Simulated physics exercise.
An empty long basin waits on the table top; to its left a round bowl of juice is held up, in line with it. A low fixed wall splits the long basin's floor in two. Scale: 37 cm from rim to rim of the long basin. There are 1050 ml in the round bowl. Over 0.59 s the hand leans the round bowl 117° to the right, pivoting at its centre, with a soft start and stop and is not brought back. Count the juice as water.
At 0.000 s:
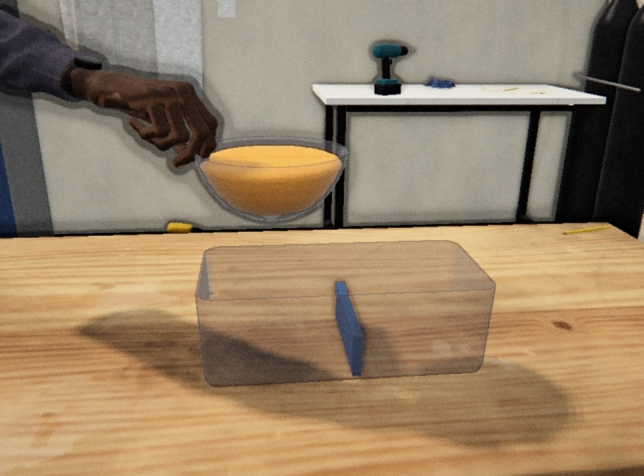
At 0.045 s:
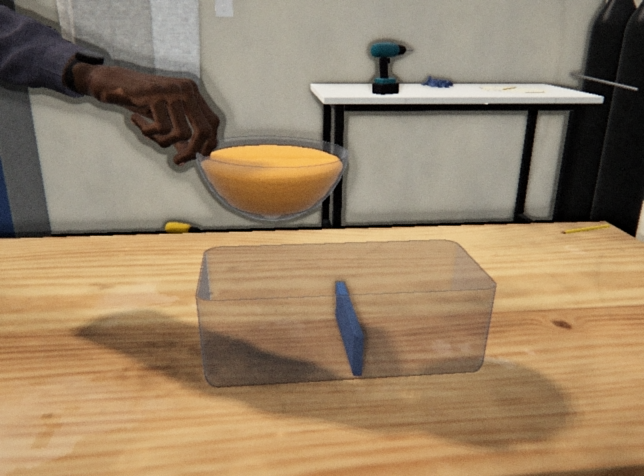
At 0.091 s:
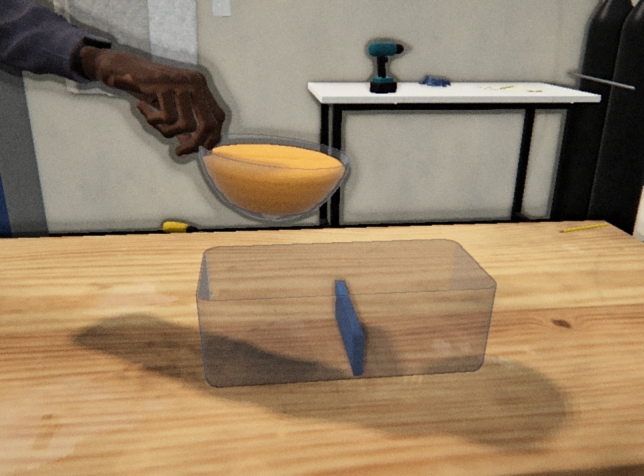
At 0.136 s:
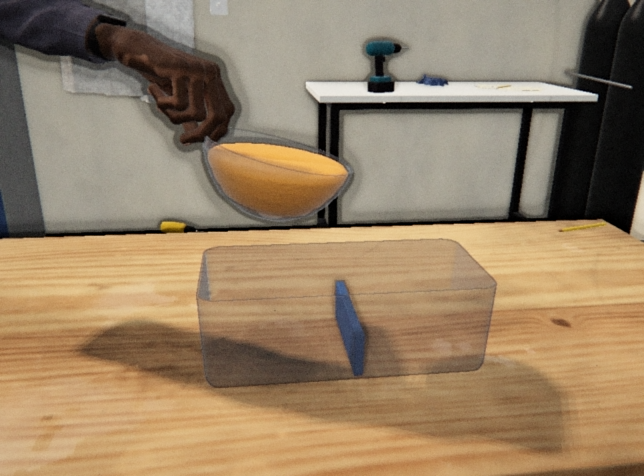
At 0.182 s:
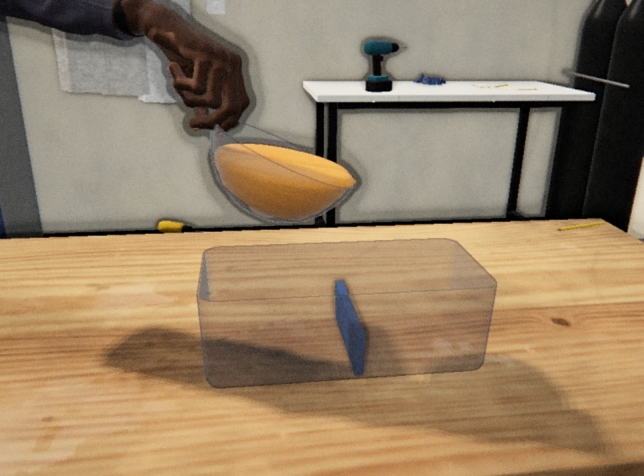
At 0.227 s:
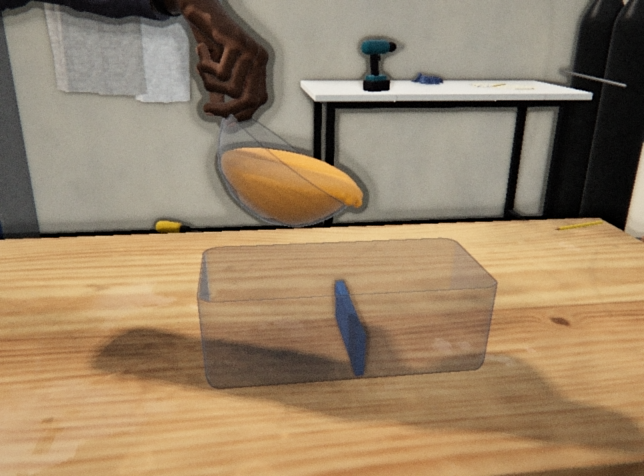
A dark-skinned hand in a dark sleeve, at the upper left, holds a clear round bowl of orange juice and leans it steadily to the right, its right edge dipping as the hand rises. Below sits an empty, see-through long basin with a blue upright divider, on a pale wooden table top seen from the front and slightly above. Behind, a teal drill rests on a white bench against a grey wall, while the view shifts barely, if at all.
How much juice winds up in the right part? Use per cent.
The far part has some 62 per cent.
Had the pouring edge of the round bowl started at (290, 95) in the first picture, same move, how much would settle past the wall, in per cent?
Then about 25 per cent.
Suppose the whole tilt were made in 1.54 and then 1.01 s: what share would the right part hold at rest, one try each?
First 90, then 80 per cent.
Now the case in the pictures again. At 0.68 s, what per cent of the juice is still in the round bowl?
About 0 per cent.
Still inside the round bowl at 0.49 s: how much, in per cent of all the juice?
Near 1 in a hundred.
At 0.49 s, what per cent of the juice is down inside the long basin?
About 88 per cent.
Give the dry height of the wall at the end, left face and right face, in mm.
Left about 48 mm, right about 36 mm.
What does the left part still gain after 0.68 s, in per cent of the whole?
Near 9 in a hundred.
By 0.49 s the tilt is 108° and 1 per cent is still to pour, 19 is left of the wall and 70 right of it.
By 0.68 s the tilt is 117° and 0 per cent is still to pour, 26 is left of the wall and 53 right of it.
By 0.87 s the tilt is 117° and 0 per cent is still to pour, 33 is left of the wall and 62 right of it.
By 1.09 s the tilt is 117° and 0 per cent is still to pour, 34 is left of the wall and 62 right of it.
At rest 34 per cent lies left of the wall, 62 right of it and 4 outside.
